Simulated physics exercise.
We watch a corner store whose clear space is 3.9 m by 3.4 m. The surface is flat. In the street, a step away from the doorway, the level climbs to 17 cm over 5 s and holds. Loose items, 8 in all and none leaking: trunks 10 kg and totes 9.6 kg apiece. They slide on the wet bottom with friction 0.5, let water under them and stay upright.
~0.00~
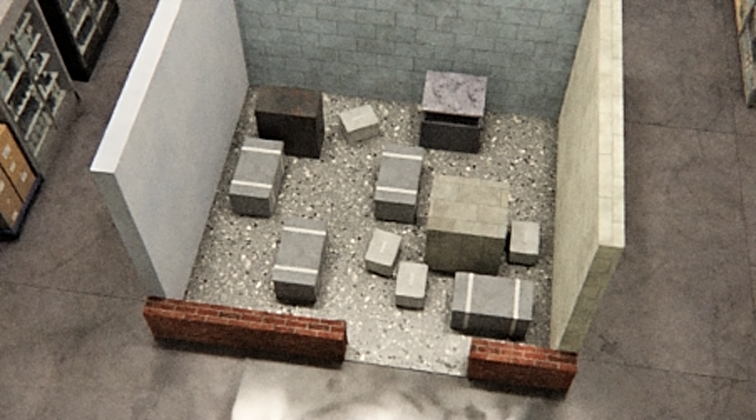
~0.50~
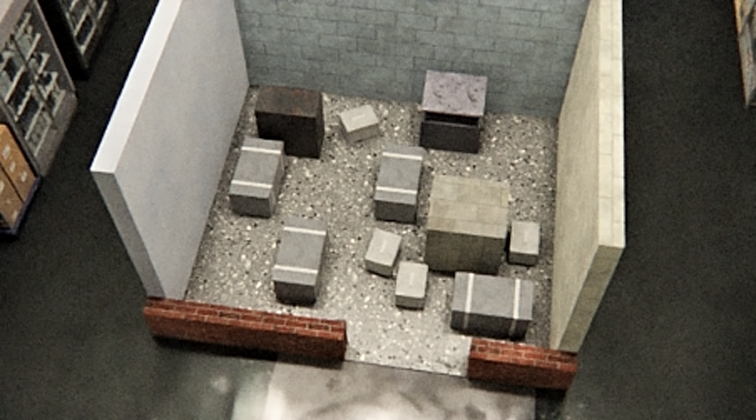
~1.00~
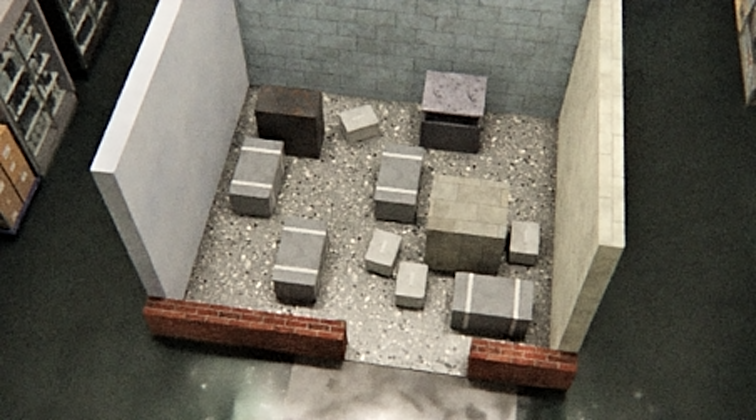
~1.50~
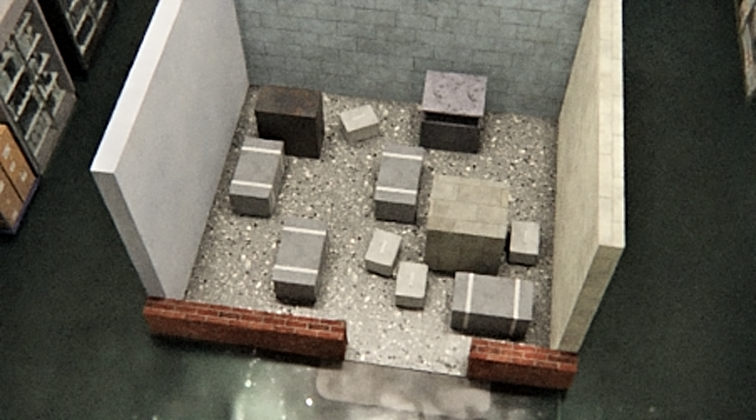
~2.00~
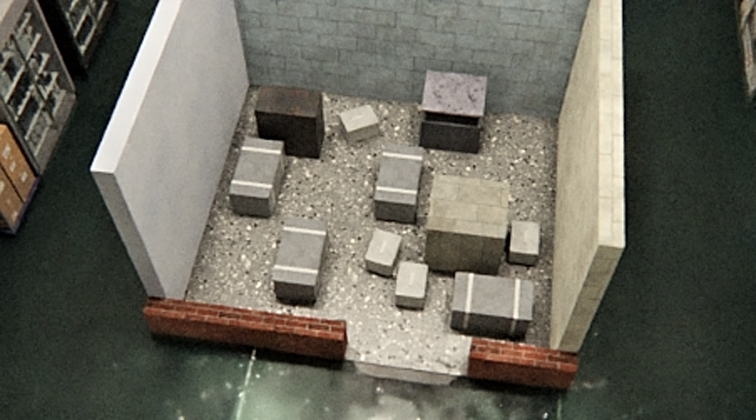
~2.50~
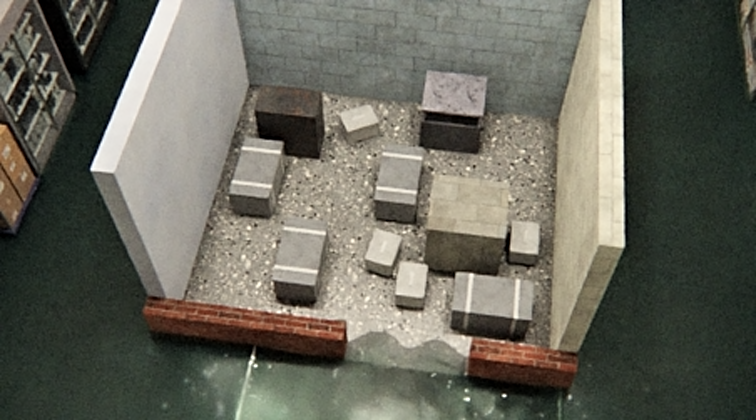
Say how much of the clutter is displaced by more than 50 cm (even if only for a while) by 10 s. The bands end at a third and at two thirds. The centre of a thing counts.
That comes to from one to two thirds.
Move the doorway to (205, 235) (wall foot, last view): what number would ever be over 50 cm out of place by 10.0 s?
In that case 5 of them.
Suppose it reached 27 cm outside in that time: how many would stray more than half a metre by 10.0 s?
In that case 6 of them.
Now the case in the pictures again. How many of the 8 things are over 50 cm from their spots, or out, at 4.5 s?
By then 0.
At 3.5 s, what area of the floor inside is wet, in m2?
About 1.0 m2.
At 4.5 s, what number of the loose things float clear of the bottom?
I count 0.
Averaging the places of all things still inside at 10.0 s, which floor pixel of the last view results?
Around (374, 204).
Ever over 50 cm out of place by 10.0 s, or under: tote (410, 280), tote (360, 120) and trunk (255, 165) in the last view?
In that order: Past it, short of it, short of it.
After 3.5 s 0 of 8 are over 50 cm from their spots; 0 afloat.
After 4.5 s 0 of 8 are over 50 cm from their spots; 0 afloat.
After 7.0 s 3 of 8 are over 50 cm from their spots; 2 afloat.
After 10.0 s 3 of 8 are over 50 cm from their spots, and 4 have been at some point; 5 afloat.
